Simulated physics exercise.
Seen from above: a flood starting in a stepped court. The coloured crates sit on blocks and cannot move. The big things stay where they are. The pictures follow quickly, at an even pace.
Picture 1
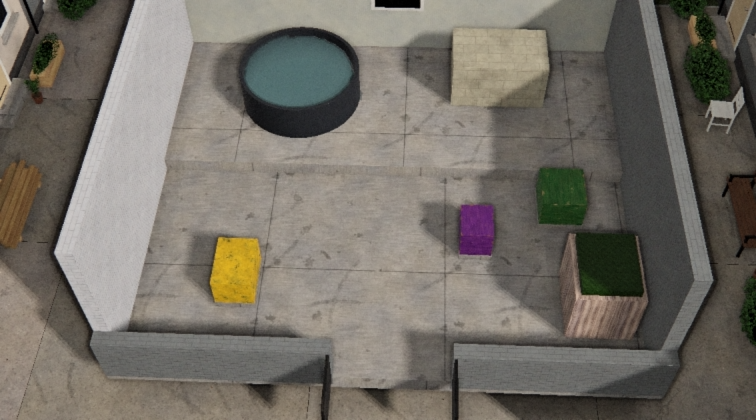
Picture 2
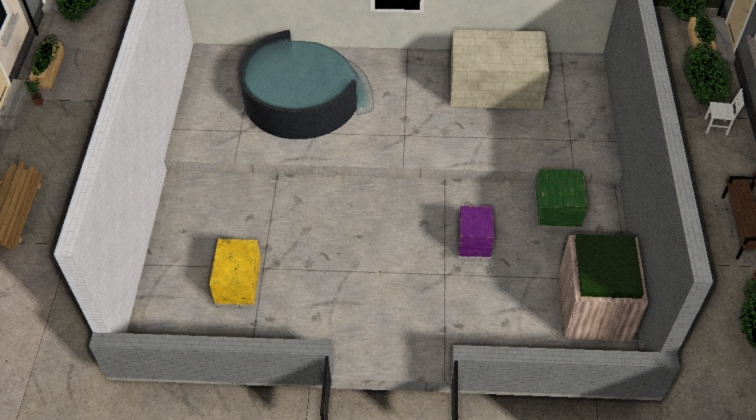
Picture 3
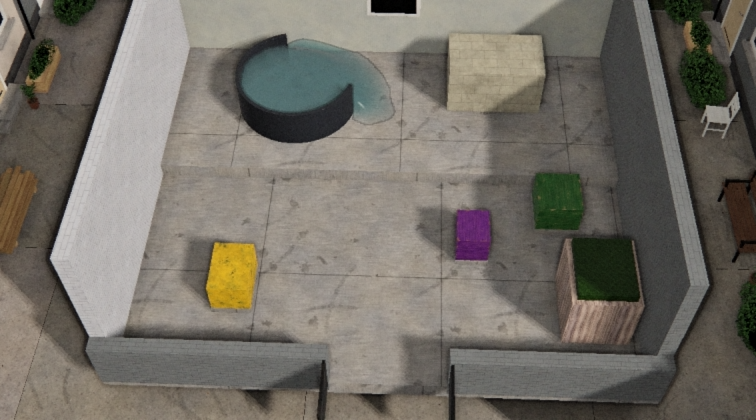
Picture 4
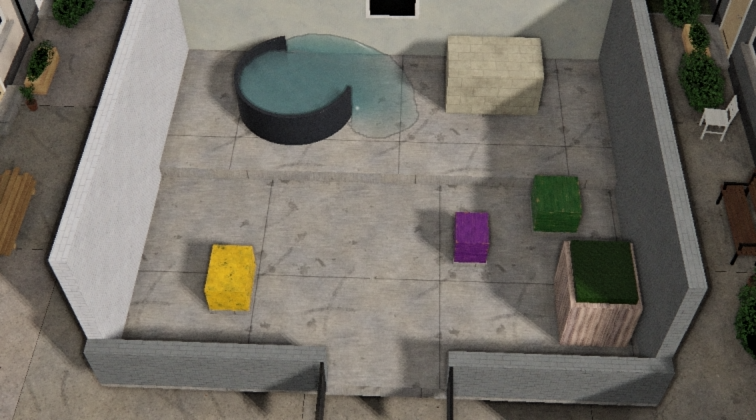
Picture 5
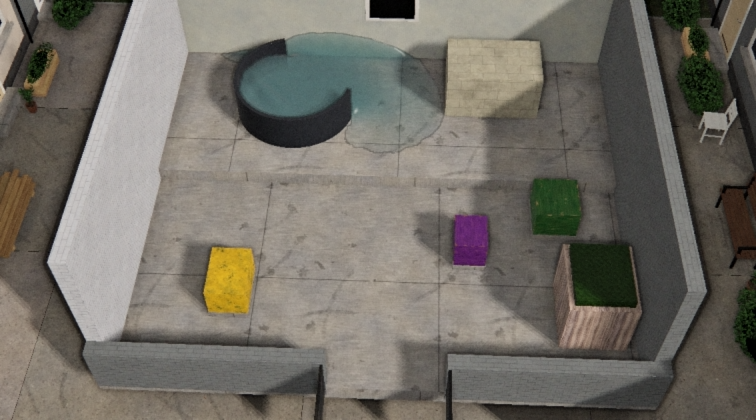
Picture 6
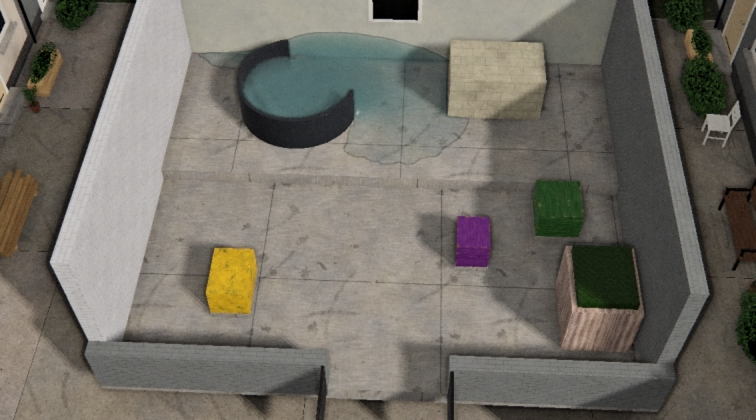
Water pours from a gap in the round dark pool and spreads across the paved court.
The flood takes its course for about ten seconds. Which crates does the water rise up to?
In the end: The yellow crate keeps dry; the purple crate is soaked; the green crate is soaked.
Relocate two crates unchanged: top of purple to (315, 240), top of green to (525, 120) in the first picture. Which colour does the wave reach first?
I say the one in green.
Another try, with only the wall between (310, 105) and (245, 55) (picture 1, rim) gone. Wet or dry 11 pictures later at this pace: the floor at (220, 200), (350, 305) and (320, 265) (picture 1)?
In that order: Flooded, wet, covered.
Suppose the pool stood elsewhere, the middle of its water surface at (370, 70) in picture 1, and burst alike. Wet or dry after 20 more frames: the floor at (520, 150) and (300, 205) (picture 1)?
As listed: Covered, dry.
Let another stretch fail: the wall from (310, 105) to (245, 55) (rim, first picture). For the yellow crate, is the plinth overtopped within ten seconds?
One by one: The yellow one takes water.
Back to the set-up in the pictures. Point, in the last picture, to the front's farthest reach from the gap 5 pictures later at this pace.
Close to (593, 66).
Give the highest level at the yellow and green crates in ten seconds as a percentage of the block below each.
Near 50 and 170 in a hundred.
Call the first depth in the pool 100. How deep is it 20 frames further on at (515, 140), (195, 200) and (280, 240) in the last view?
About 4, 2 and 0 per cent.
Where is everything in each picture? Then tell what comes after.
The first picture shows still water in the pool at (299, 70).
In the second picture, the front is at (364, 111), out from the gap on the pool's far side.
In the third picture, water pours out on the pool's far side and has run to (383, 117).
In the fourth picture, the front is at a hidden place, out from the gap on the pool's far side.
In the fifth picture, the front is at (228, 54), out from the gap on the pool's far side.
In the sixth picture, water pours out on the pool's far side and has run to (204, 54).
A moment on, water covers 20 % of the floor; the yellow crate not reached, the purple crate not reached, the green crate not reached.
Next, water covers 25 % of the floor; the yellow crate not reached, the purple crate not reached, the green crate water round its plinth.
Then, water covers 55 % of the floor; the yellow crate not reached, the purple crate water round its plinth, the green crate water round its plinth.
Later, water covers 90 % of the floor; the yellow crate water round its plinth, the purple crate water round its plinth, the green crate water round its plinth.
In the end, water covers 95 % of the floor; the yellow crate stayed above the water, the purple crate was topped, the green crate was topped.
